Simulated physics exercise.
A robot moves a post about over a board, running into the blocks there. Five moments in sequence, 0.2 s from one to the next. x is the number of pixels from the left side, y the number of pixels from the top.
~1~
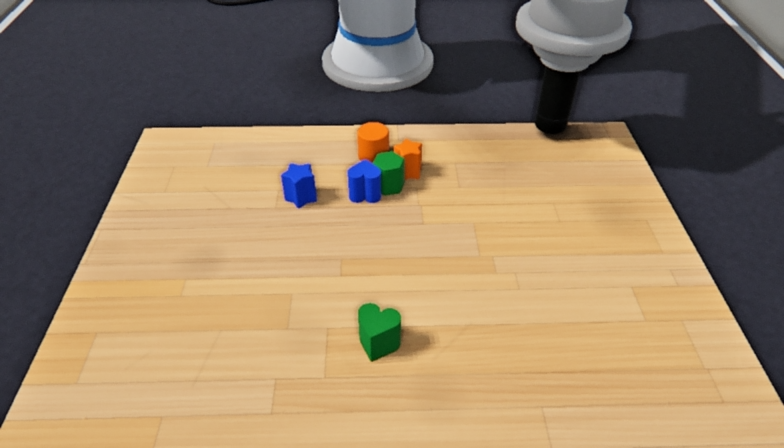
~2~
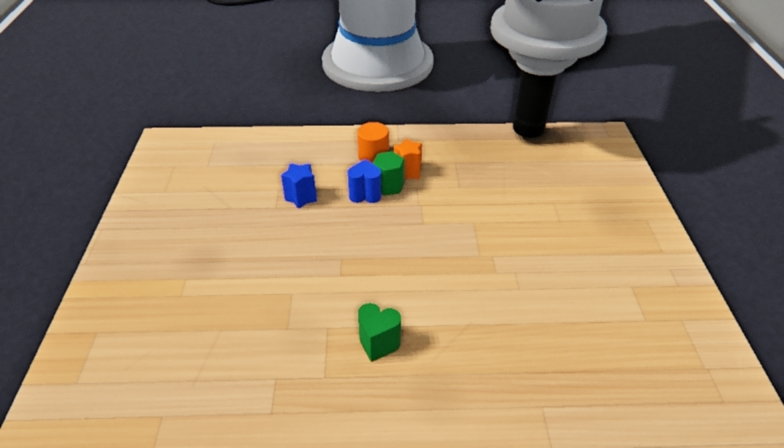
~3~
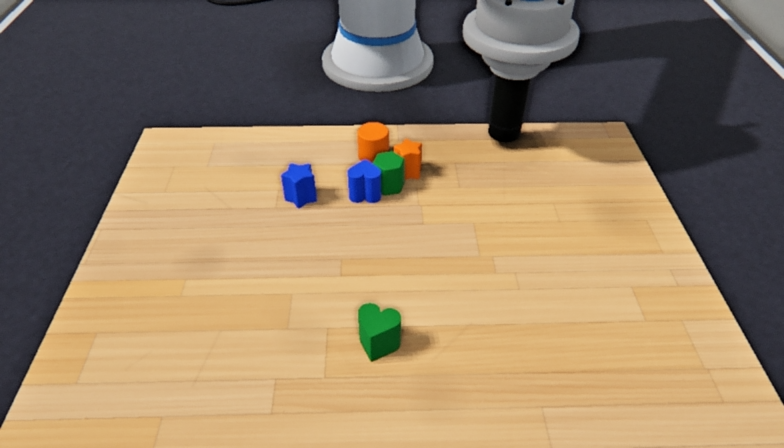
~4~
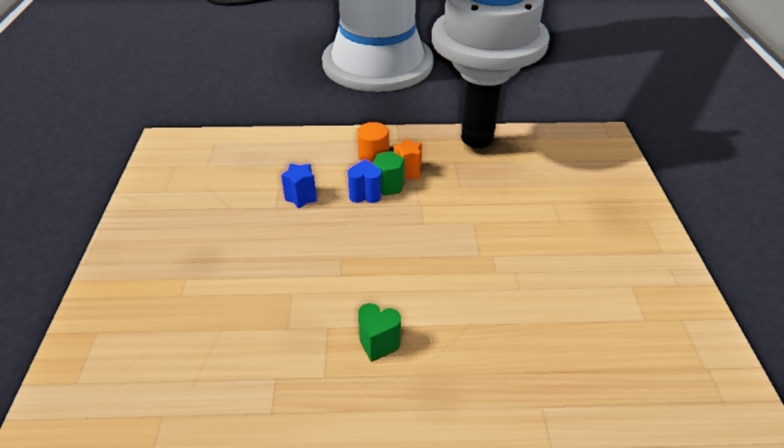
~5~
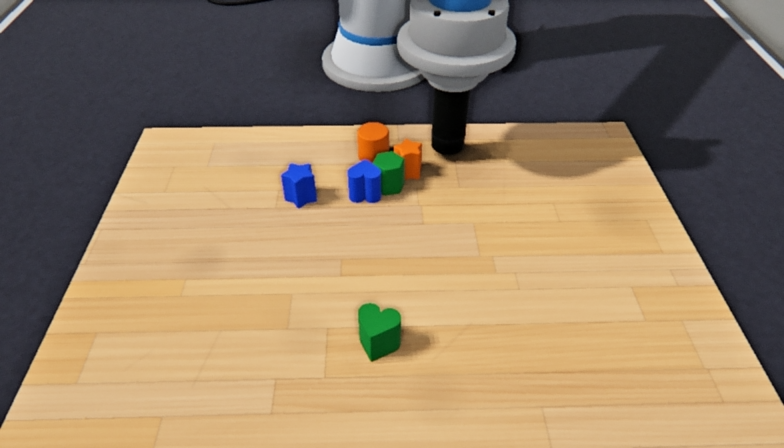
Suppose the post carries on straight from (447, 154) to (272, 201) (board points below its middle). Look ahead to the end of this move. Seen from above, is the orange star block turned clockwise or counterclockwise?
Viewed from the top, it goes anticlockwise.
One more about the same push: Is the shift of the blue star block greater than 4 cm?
Answer: Yes.
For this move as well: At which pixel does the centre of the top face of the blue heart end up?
The middle of its upper face should be somewhere near (343, 180).
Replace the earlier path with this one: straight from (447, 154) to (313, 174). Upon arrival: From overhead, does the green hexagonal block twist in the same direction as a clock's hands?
I'd say yes.
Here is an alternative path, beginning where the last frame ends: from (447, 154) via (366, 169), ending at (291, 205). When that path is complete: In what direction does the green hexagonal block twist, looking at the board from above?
Rotates clockwise.
On the path given first. One third of the way, post at (392, 162); blue heart at (344, 179), turned 40° clockwise; orange round block at (368, 130); green hexagonal block at (373, 180), turned 25° clockwise; orange star block at (382, 163), turned 60° anticlockwise.
Two thirds of the way, post at (332, 177); blue heart at (343, 180), turned 40° clockwise; orange round block at (361, 130); green hexagonal block at (373, 189), turned 25° clockwise; orange star block at (369, 170).
At the end, post at (271, 193); blue star block at (245, 192), turned 40° anticlockwise; blue heart at (343, 180), turned 40° clockwise; orange round block at (361, 130); green hexagonal block at (373, 189), turned 25° clockwise; orange star block at (369, 170), turned 130° anticlockwise.
